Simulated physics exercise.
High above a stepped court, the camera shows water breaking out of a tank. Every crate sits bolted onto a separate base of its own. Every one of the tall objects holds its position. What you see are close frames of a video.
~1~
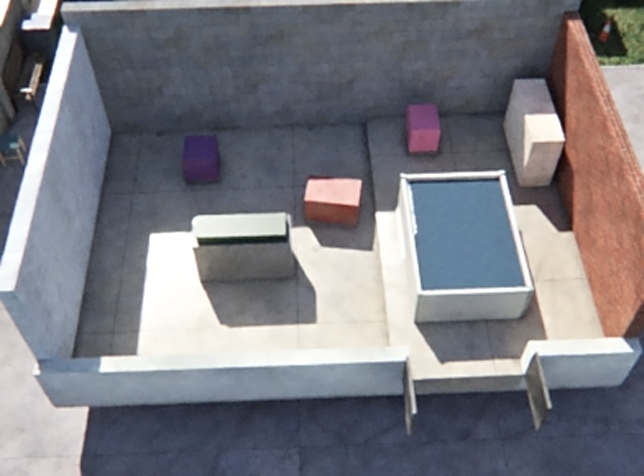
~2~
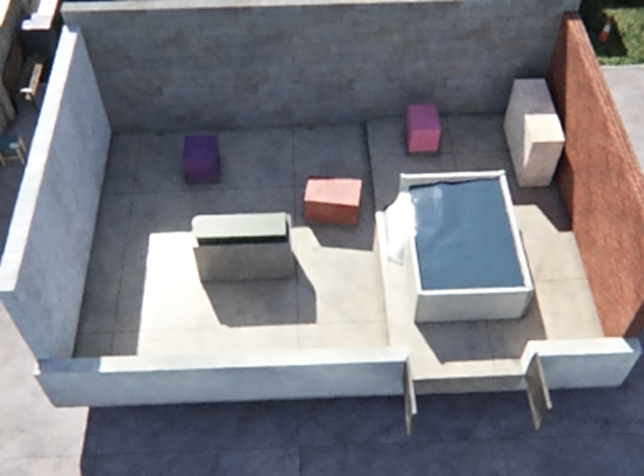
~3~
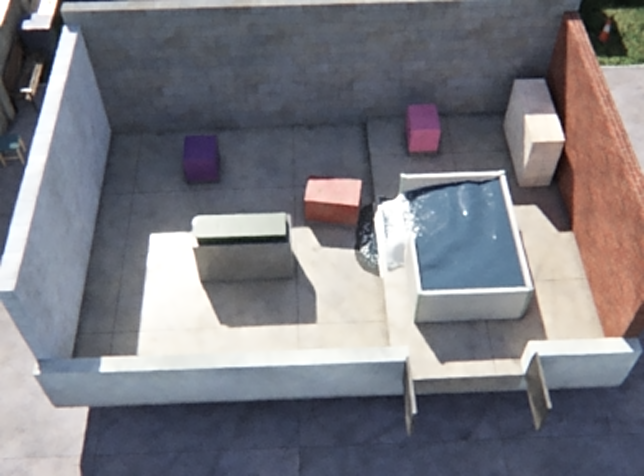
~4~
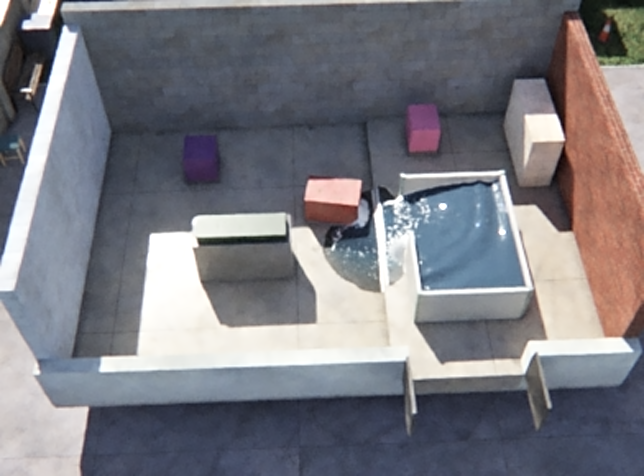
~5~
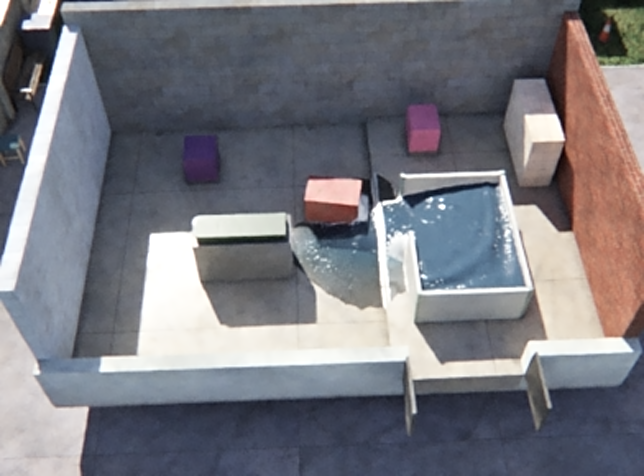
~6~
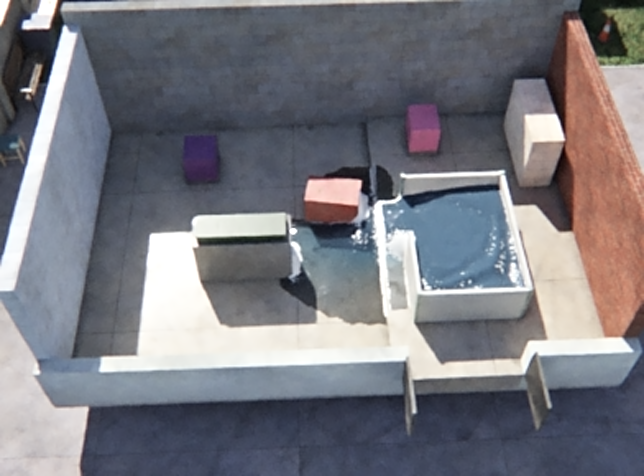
In a walled court scattered with colored blocks, water burst through the left side of a raised tank, splashed onto the paving, and spread left around the reddish block to the low pale wall.
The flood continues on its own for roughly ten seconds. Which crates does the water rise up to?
Outcome: I expect the purple crate to be touched by the water; I expect the pink crate to stay untouched; I expect the red crate to be touched by the water.
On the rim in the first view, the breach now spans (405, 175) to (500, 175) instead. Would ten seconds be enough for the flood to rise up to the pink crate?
I'd say the pink crate gets flooded.
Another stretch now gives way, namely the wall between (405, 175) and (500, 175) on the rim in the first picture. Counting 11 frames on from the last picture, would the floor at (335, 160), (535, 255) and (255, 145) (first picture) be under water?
In that order: Awash, free of water, wet.
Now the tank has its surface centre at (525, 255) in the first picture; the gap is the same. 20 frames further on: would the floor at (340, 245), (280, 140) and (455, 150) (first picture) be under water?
Results in order - swamped, swamped, left untouched.
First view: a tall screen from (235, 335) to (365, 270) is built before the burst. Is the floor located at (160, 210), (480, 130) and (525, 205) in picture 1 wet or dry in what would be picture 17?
One by one: Soaked, spared, spared.
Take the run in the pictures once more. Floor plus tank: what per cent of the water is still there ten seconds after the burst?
I'd put it at about 100 per cent.
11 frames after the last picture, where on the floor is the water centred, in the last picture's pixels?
That puts it at around (369, 252).
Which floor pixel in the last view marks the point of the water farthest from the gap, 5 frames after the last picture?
Somewhere near (125, 228).
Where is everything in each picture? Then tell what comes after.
The first picture shows still water in the water tank at (463, 233).
In the second picture, water pours out at (406, 223) and has run to (389, 207).
In the third picture, water pours out at (406, 225) and has run to (363, 262).
In the fourth picture, water pours out at (406, 226) and has run to (331, 258).
In the fifth picture, the front is at (293, 256), out from the gap at (406, 226).
In the sixth picture, the front is at a hidden place, out from the gap at (406, 225).
A moment on, water covers 25 % of the floor; the purple crate not reached, the pink crate not reached, the red crate water round its plinth.
Next, water covers 45 % of the floor; the purple crate water round its plinth, the pink crate water round its plinth, the red crate water round its plinth.
Then, water covers 60 % of the floor; the purple crate water round its plinth, the pink crate water round its plinth, the red crate water round its plinth.
Later, water covers 70 % of the floor; the purple crate water round its plinth, the pink crate water round its plinth, the red crate water round its plinth.
In the end, water covers 70 % of the floor; the purple crate was topped, the pink crate stayed above the water, the red crate was topped.
